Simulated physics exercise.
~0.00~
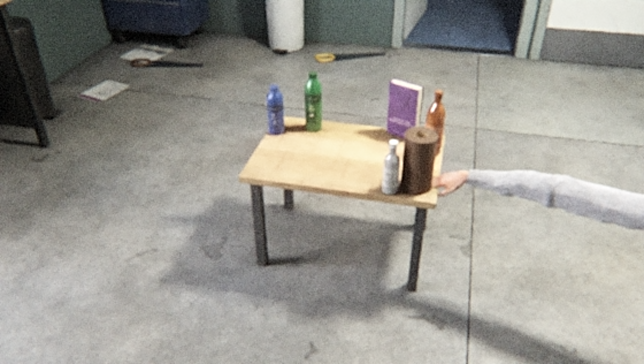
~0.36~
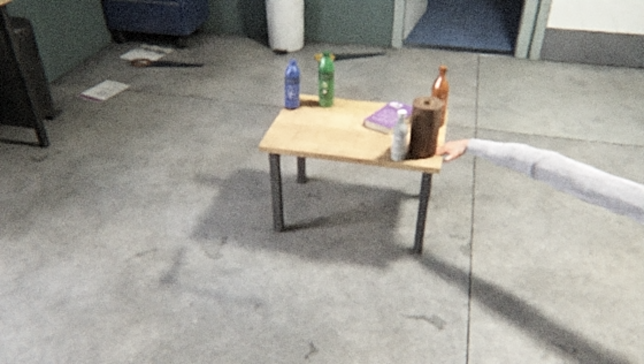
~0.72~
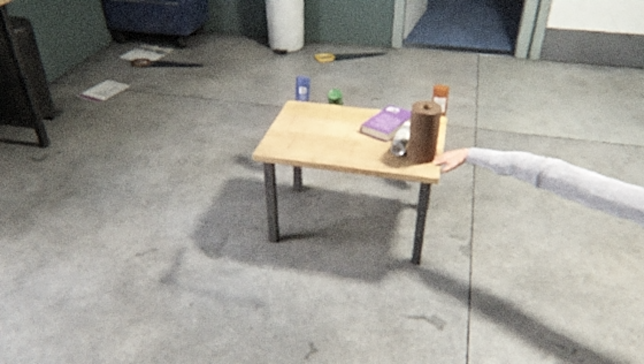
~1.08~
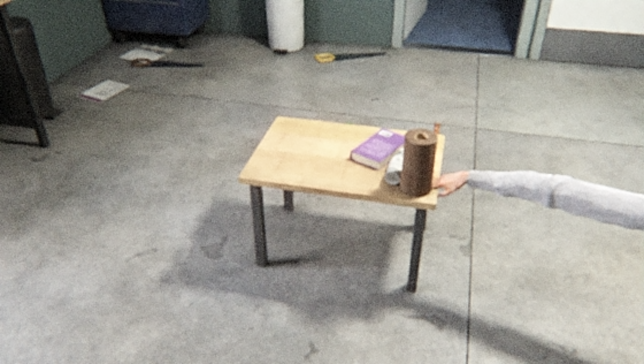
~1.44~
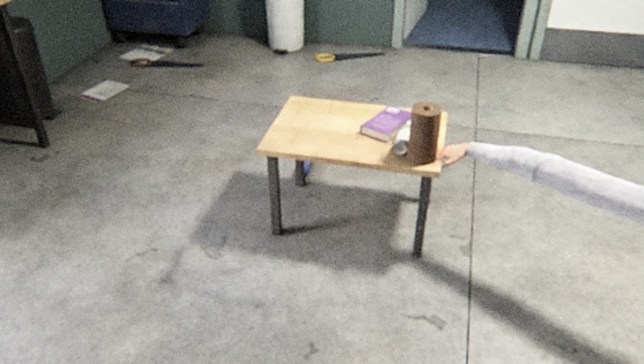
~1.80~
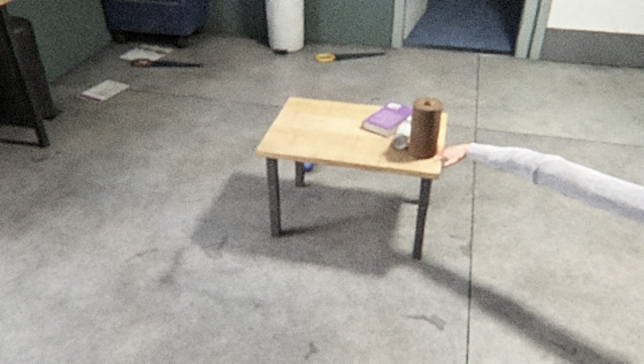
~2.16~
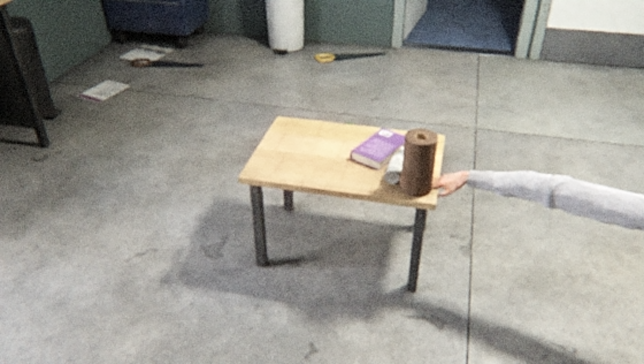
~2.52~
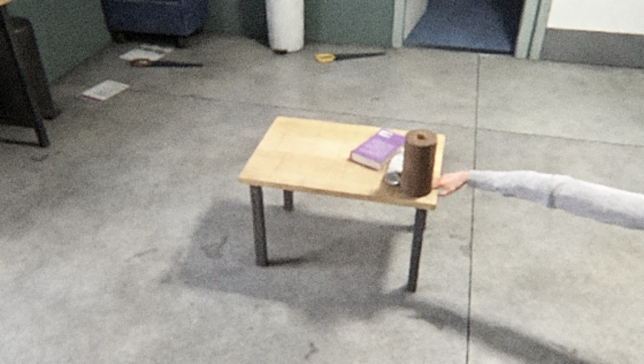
A hand jerked a small wooden table back and forth, sending the blue, green and orange bottles off it, while the purple book and white bottle toppled over and stayed on top beside the brown roll, which was still standing at the end.
